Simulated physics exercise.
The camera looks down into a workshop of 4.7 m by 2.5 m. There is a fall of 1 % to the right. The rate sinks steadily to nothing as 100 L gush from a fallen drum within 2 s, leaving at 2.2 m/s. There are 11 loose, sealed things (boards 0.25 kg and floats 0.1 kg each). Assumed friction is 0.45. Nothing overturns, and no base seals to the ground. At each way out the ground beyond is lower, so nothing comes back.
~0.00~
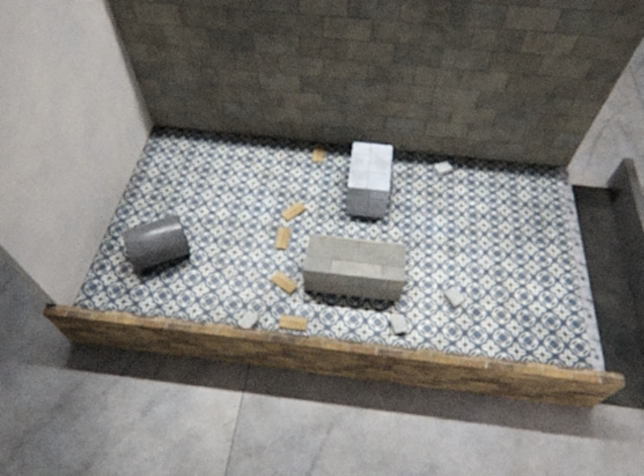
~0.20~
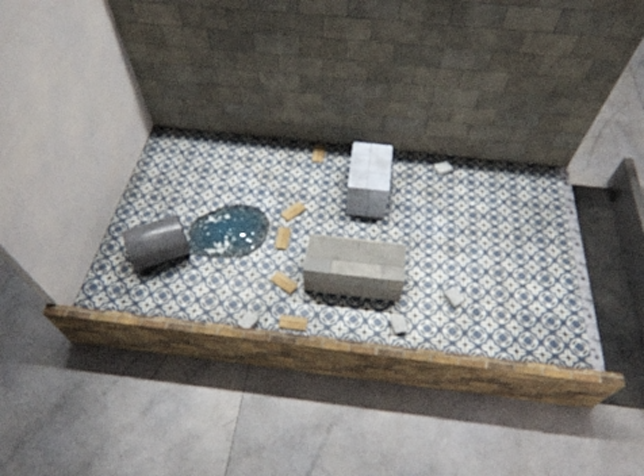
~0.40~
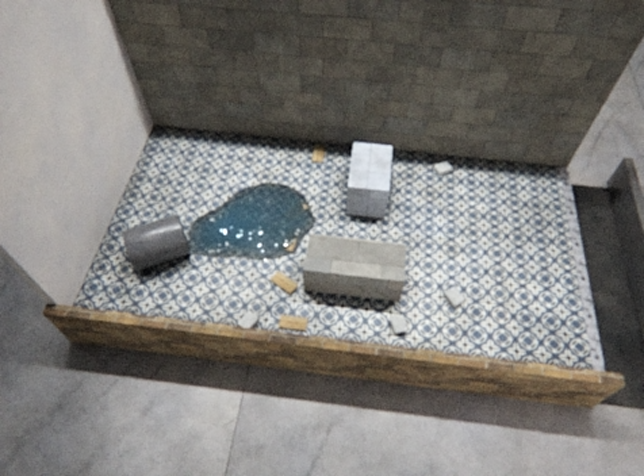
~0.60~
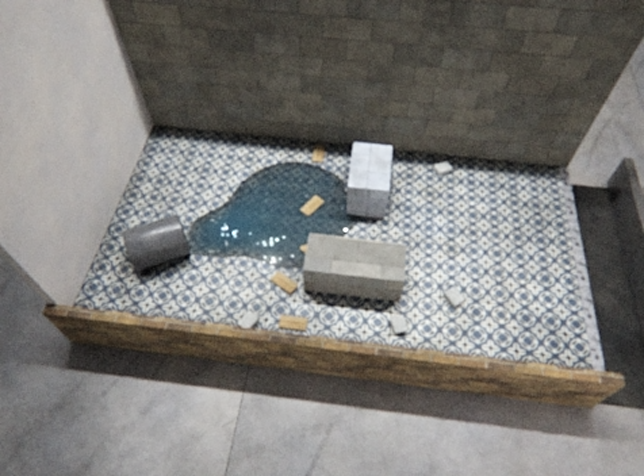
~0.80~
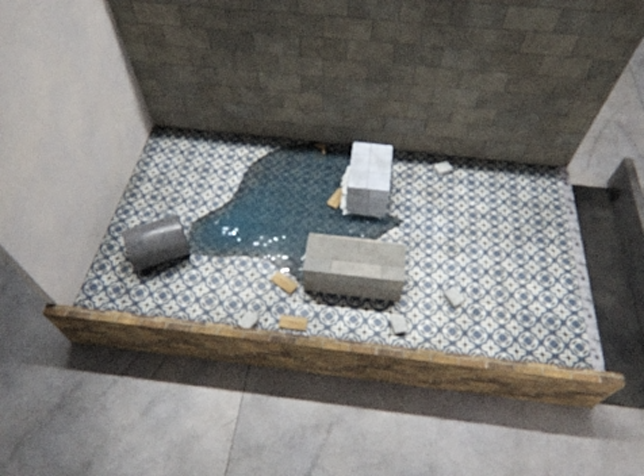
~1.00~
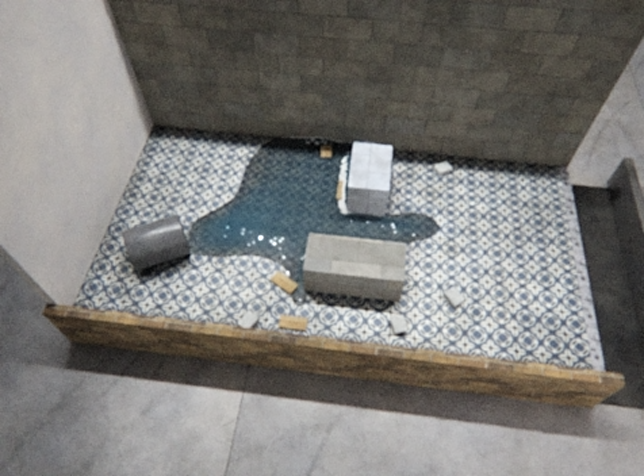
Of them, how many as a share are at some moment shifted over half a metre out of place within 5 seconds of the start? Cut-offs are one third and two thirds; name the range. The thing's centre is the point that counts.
Range: One third to two thirds.
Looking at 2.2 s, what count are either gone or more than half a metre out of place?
By then 6.
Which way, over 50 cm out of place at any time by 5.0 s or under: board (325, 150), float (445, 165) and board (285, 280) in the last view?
First exceeds it, second exceeds it, third does not reach it.
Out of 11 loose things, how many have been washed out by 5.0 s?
5.
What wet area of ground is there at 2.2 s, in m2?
Somewhere about 5.0 m2, give or take.
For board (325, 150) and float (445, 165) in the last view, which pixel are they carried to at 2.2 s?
Near (441, 177) and (496, 200).
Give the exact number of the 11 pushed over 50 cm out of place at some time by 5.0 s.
That would be 6 of them.
After 1.4 s 3 of 11 are over 50 cm from their spots; 5 afloat.
After 2.2 s 6 of 11 are over 50 cm from their spots; 5 afloat.
After 3.5 s 6 of 11 are over 50 cm from their spots; 1 afloat.
After 5.0 s 6 of 11 are over 50 cm from their spots, and 6 have been at some point; 0 afloat.
